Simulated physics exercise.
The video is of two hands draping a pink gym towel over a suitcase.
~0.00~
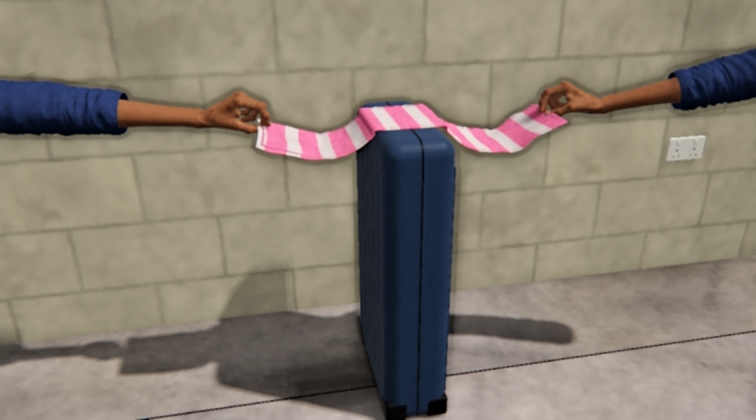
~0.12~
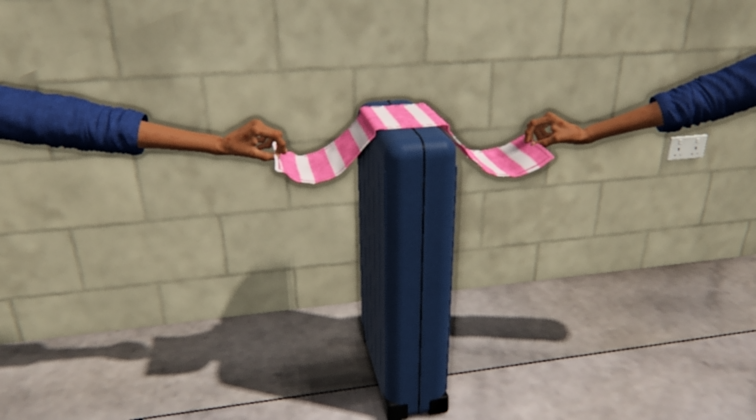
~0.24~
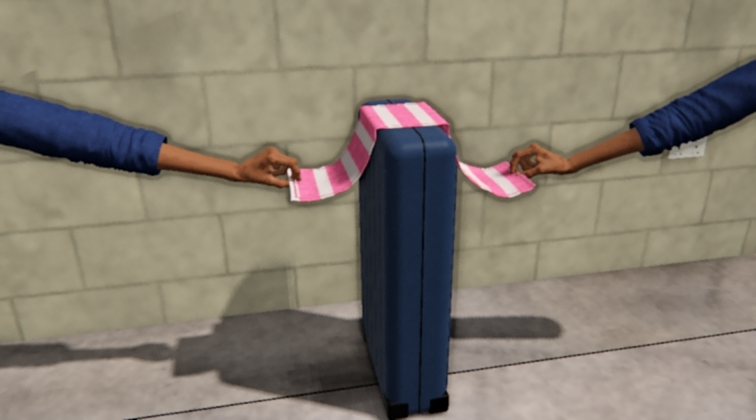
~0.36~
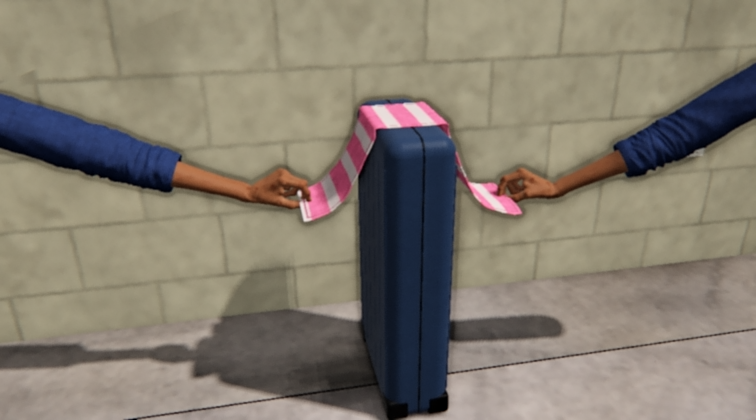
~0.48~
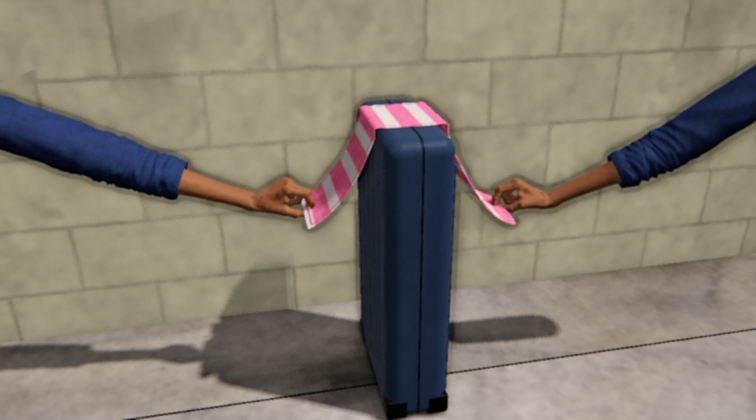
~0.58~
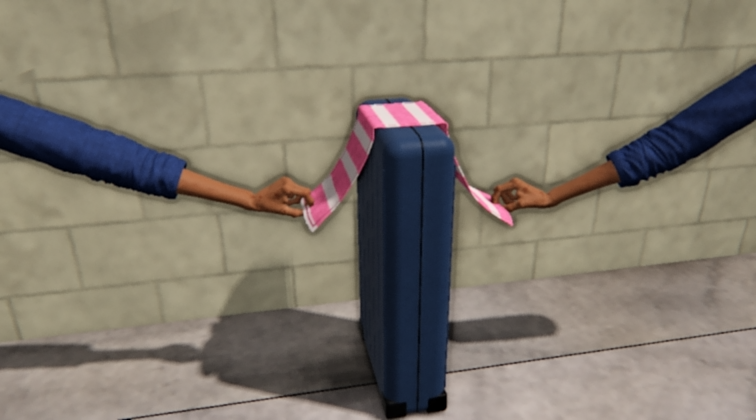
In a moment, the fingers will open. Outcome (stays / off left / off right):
It stays put.
Around 0.74 s, gym towel hanging on both sides, left end near (316, 219), right end near (489, 218).
Around 0.82 s, gym towel hanging on both sides, left end near (343, 227), right end near (460, 234).
Around 0.92 s, gym towel hanging on both sides, left end near (368, 228), right end near (431, 240).
Finally, gym towel hanging on both sides, left end near (368, 228), right end near (431, 240). The pink gym towel keeps its place.
